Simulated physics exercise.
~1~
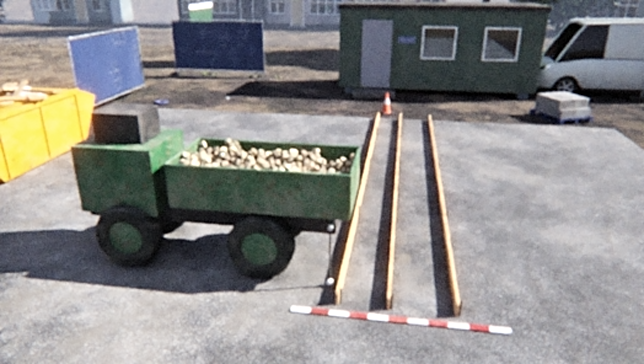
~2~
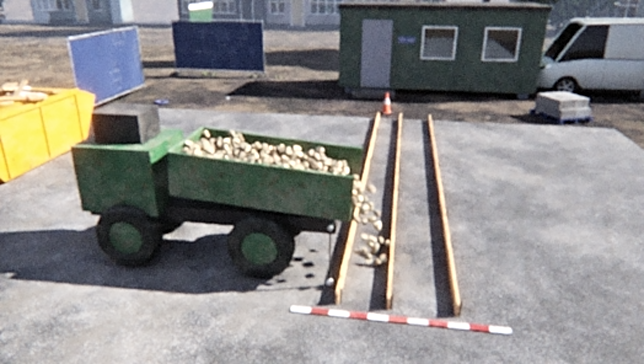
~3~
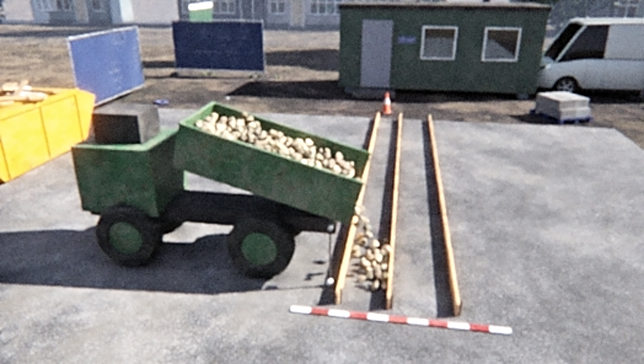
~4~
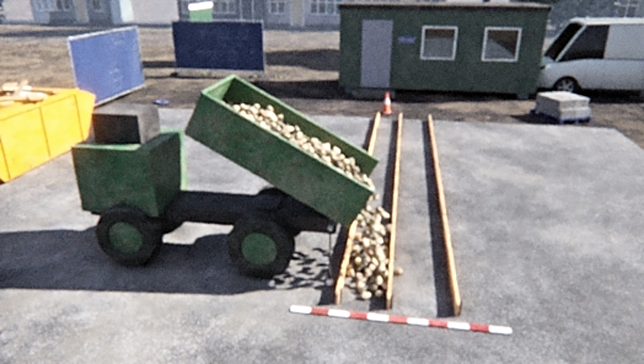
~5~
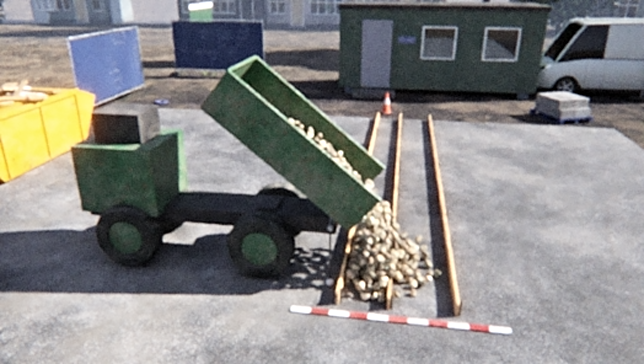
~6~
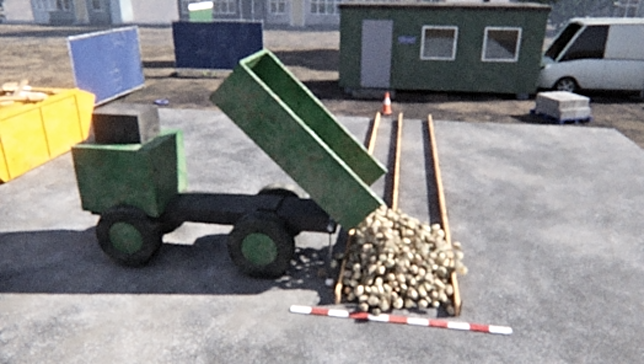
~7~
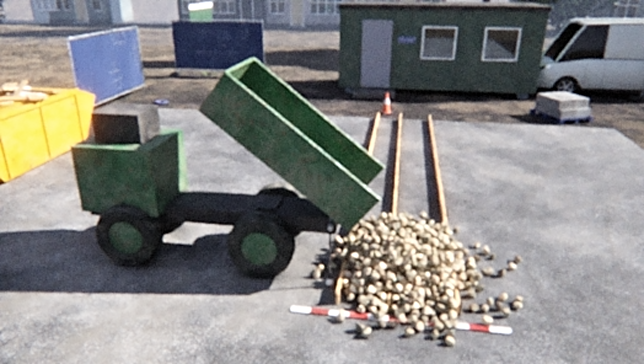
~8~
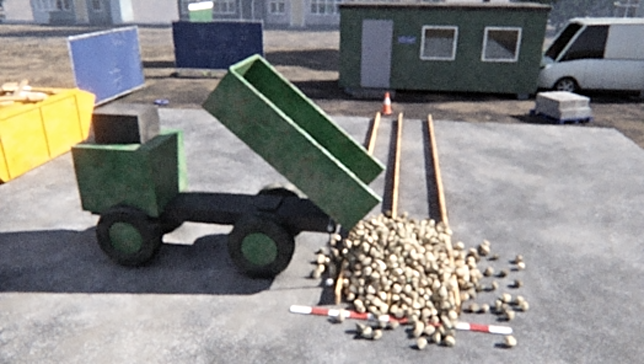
In a paved yard with a dark green cabin and a white van behind, a green tipper truck loaded with pale stones stands left of three long boards lying on the ground. The tailboard end is open, and as the body begins to tilt, a few stones drop into the near bay. The body rises steeply, and the stones slide out faster, filling the near bay and spilling over the middle board into the far one. Once emptied, the raised body jerks back and forth slightly. The stones end in a broad heap across both bays, with some scattered beyond the last board and over the red and white staff.
